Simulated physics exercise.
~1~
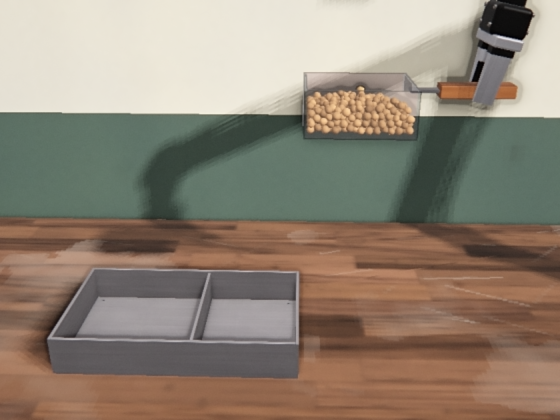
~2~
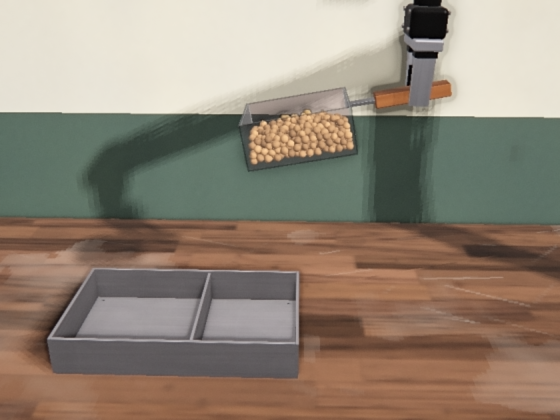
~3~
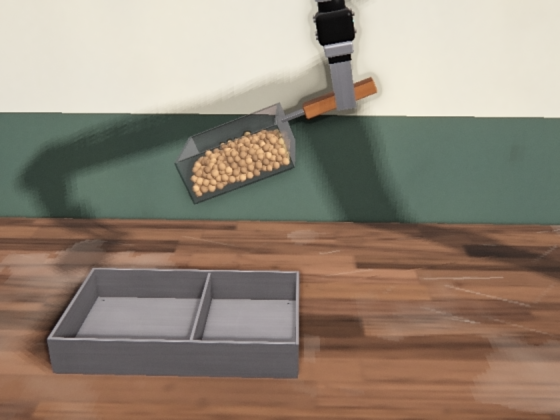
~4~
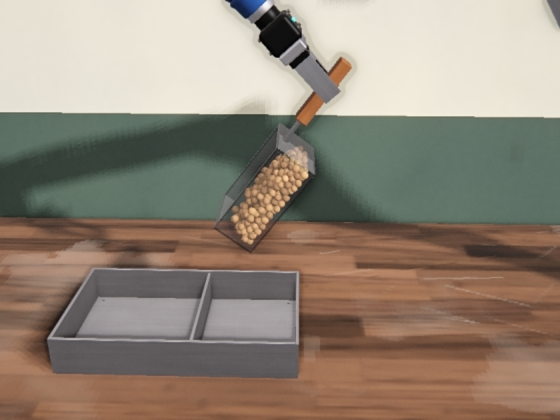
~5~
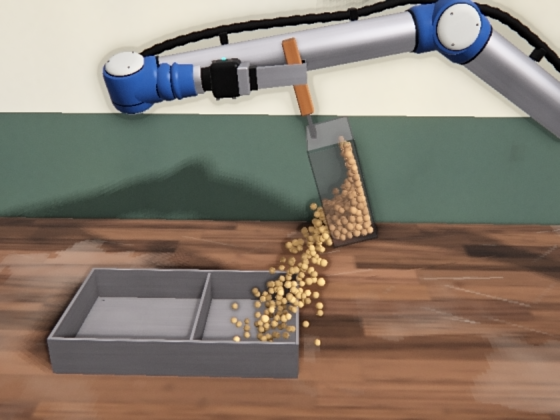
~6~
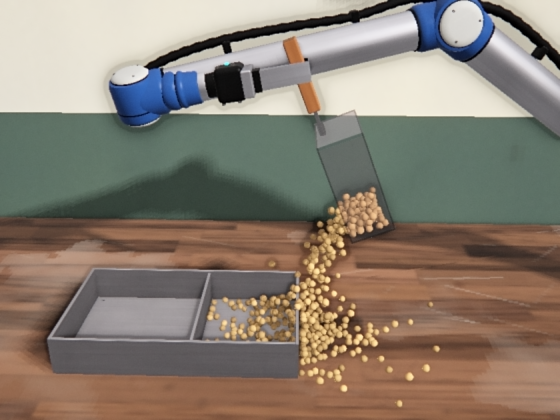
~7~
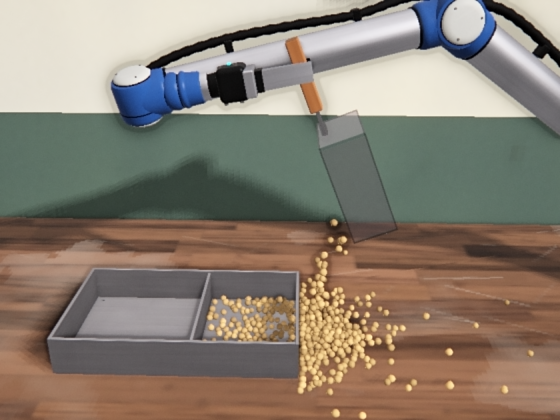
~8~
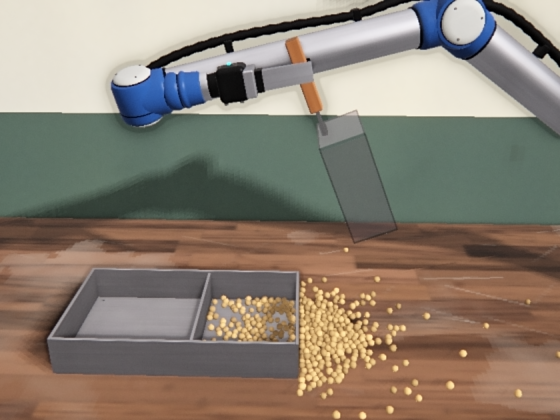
At the start, a robot arm holds a clear scoop-like box of dried chickpeas by its orange handle, high above a wooden table with a gray, two-part crate at the left. The arm carries the box left and lower while tipping its far end down. It then swings the box steeply past upright, and chickpeas begin pouring into the crate's right part. As the box shifts slightly right, much of the stream falls outside the crate and scatters. Finally, the emptied box hangs still, with some chickpeas in the right part, a larger pile spread beside it, and the left part empty.
